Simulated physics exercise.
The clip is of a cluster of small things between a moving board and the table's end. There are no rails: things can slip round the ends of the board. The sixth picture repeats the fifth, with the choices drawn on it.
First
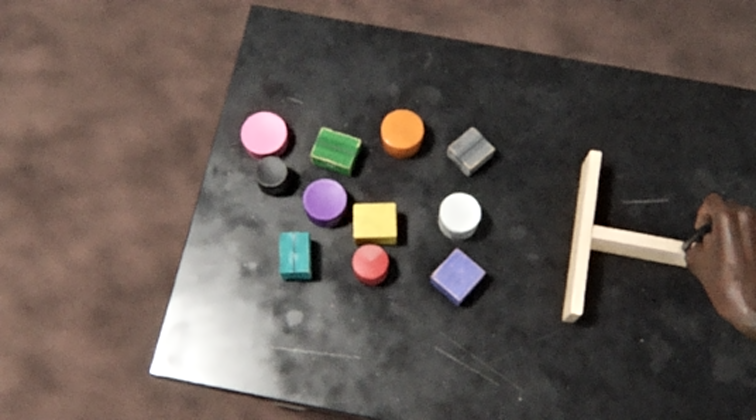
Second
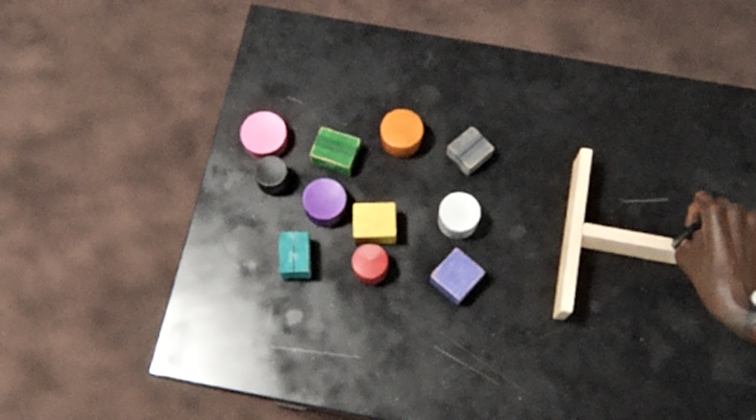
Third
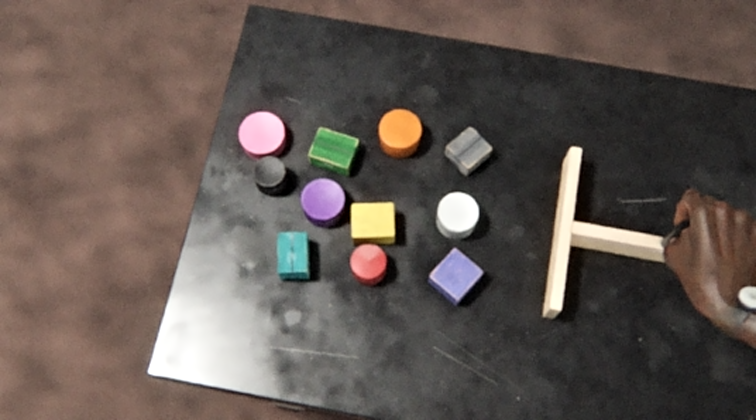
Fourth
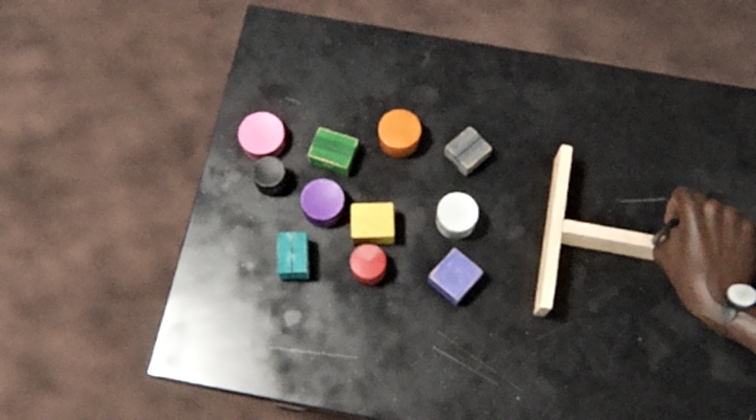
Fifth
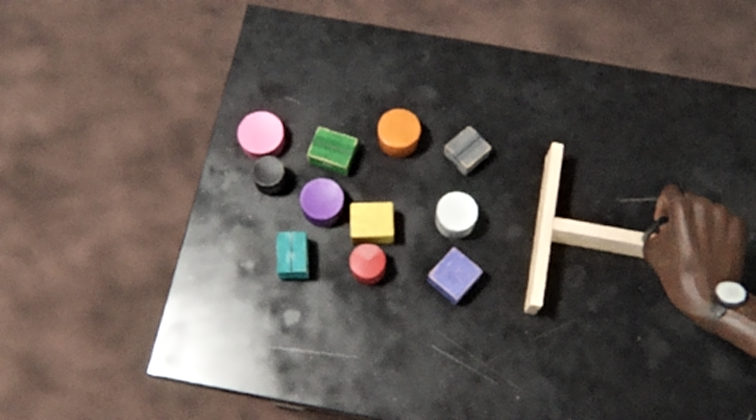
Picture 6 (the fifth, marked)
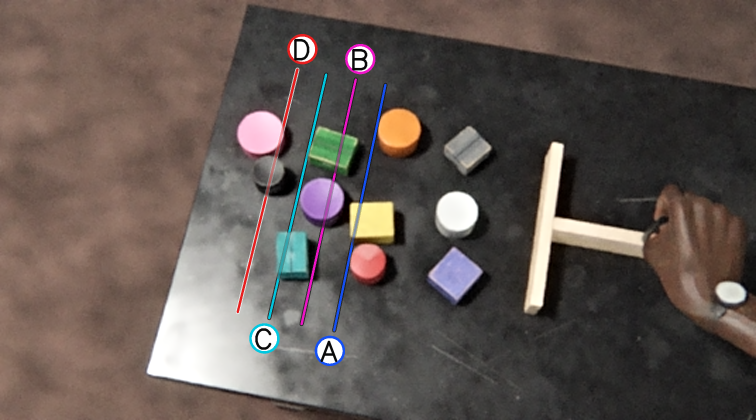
A hand sliding a wooden T-shaped board slowly left across a black table towards a still cluster of colourful blocks and round pieces.
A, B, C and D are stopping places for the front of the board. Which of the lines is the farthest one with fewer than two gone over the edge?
Line C.
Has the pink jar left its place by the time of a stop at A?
No.
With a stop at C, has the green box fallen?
By then, no.
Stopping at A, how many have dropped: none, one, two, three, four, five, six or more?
The count is none.
On the marked copy, A at (361, 202); B at (330, 196); C at (299, 190); D at (269, 185).
With C. Early on, board (457, 206); blue block (419, 279); grey box (438, 151).
Further on, board (369, 190); black jar (265, 172); turquoise box (263, 251).
At the end, board (301, 178); pink jar (216, 119); black jar (210, 153); none fallen.
As for the rest, A is within the limit but short; B is within the limit but short; D drops three.
